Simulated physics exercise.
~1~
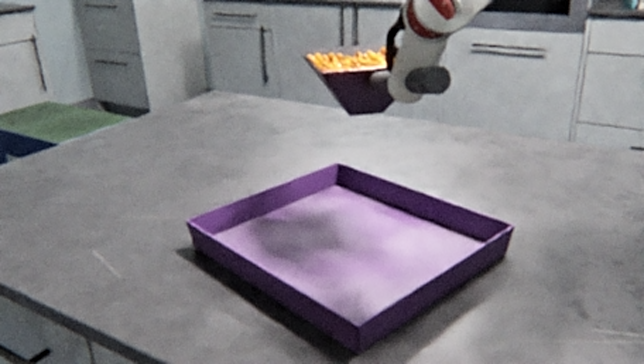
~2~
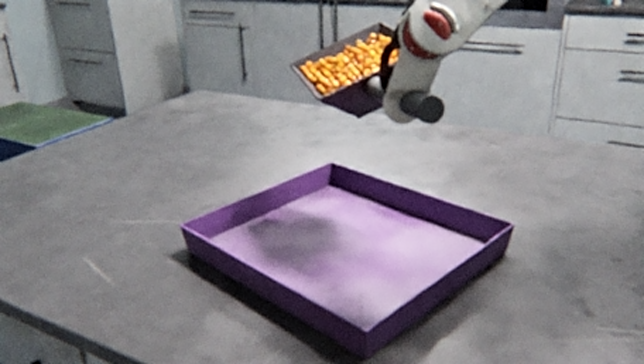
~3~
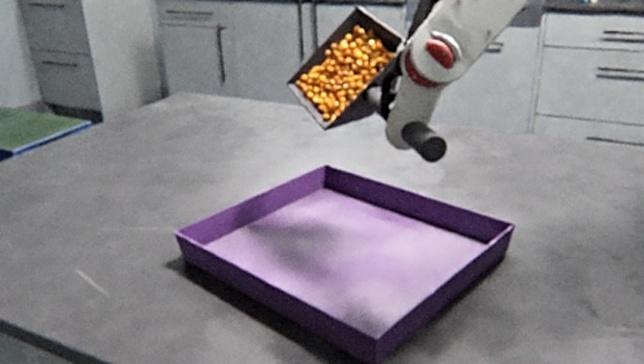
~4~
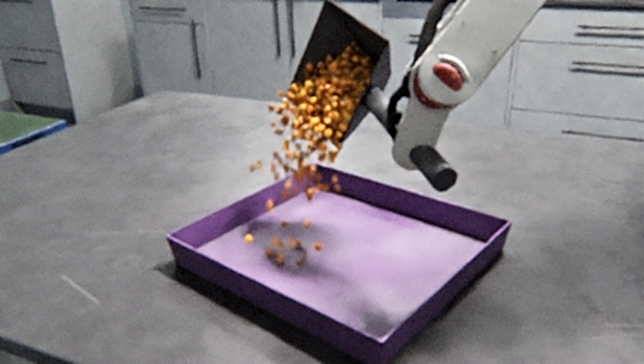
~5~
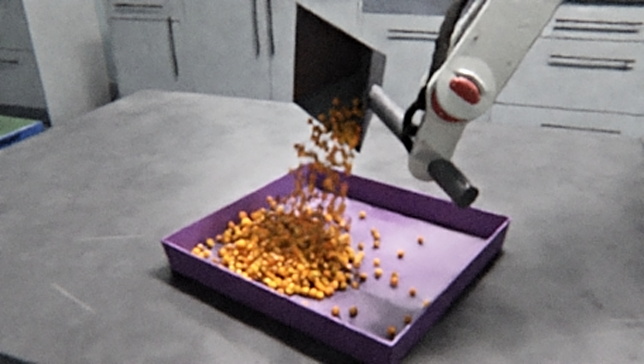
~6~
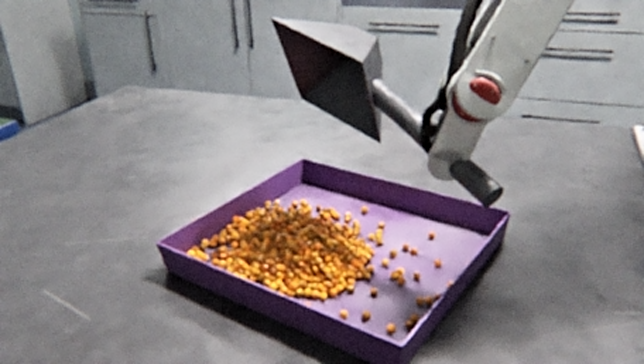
The clip shows a robot arm steadily tilting a dark, flared scoop of golden corn kernels above a purple tray on a grey table. The kernels spill down into the tray until the scoop is empty, leaving a broad heap with some scattered pieces beside it.
